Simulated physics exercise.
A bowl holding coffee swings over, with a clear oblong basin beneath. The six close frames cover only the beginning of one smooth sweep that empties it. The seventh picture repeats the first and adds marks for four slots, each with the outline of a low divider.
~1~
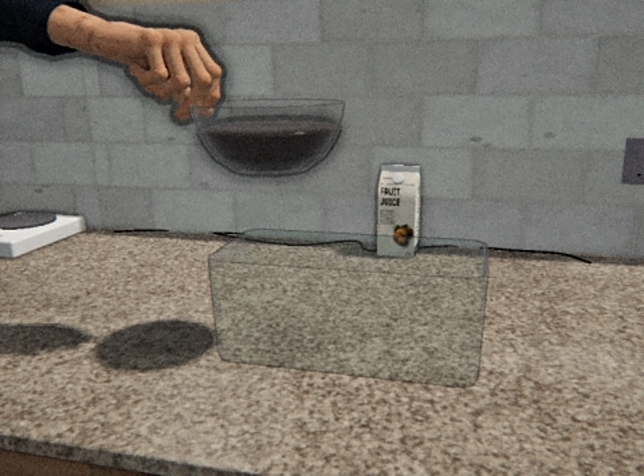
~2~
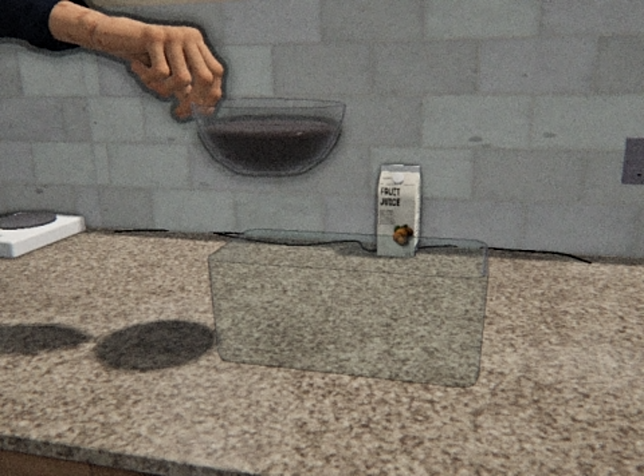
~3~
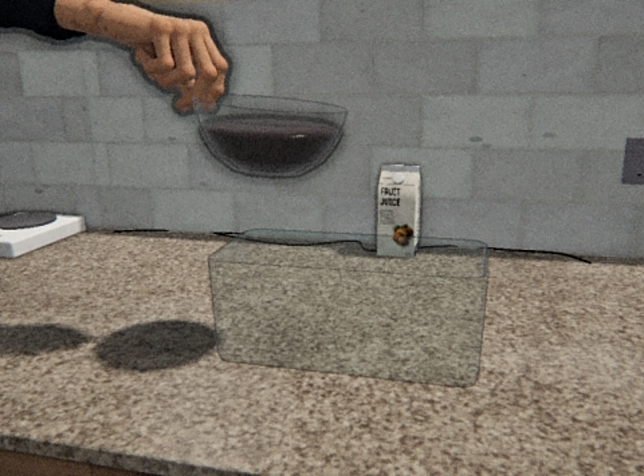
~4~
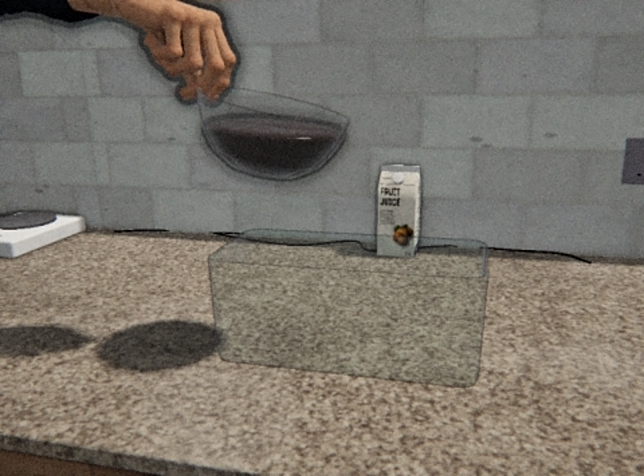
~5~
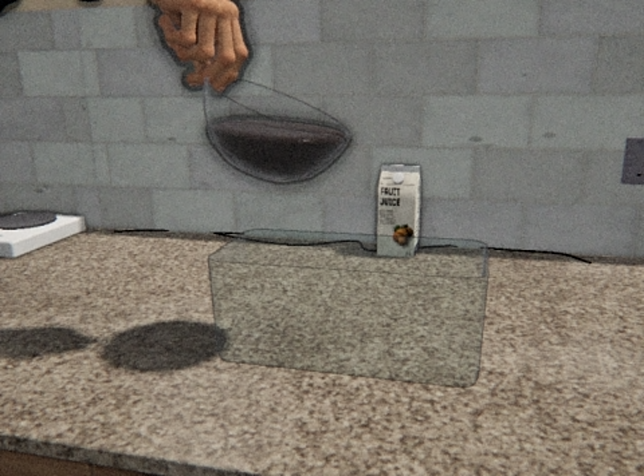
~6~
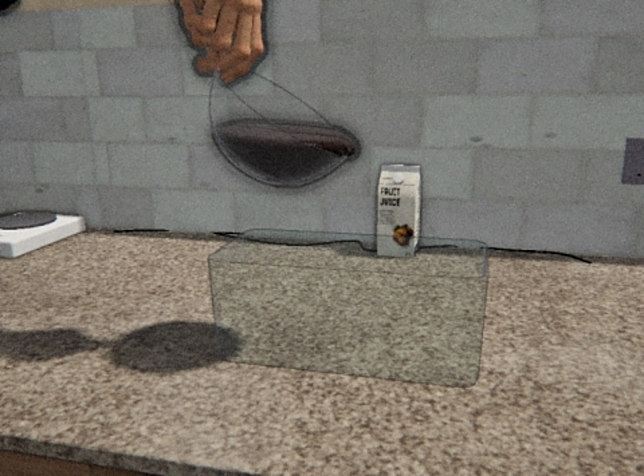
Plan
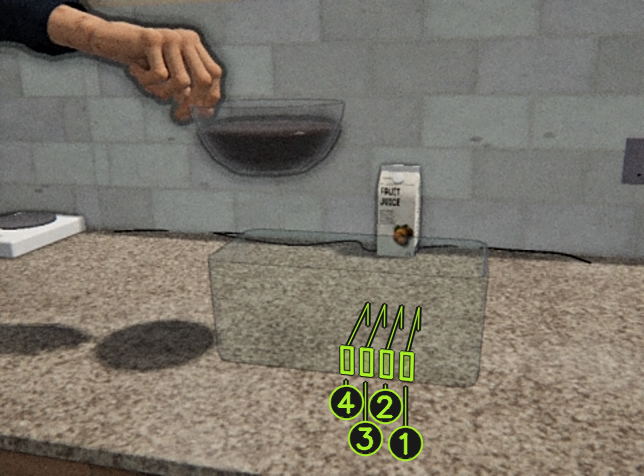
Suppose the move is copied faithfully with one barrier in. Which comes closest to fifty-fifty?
It is 3.
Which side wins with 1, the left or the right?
The left side.
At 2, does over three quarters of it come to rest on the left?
No, it does not.
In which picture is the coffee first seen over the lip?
In picture 6.
On the marked copy, 1 at (405, 387); 2 at (385, 384); 3 at (365, 382); 4 at (346, 380).
For position 1, about 78 % ends left of the wall and 19 % right of it; 3 % is lost outside.
For position 2, about 68 % ends left of the wall and 30 % right of it.
For position 3, about 53 % ends left of the wall and 45 % right of it.
For position 4, about 37 % ends left of the wall and 62 % right of it.
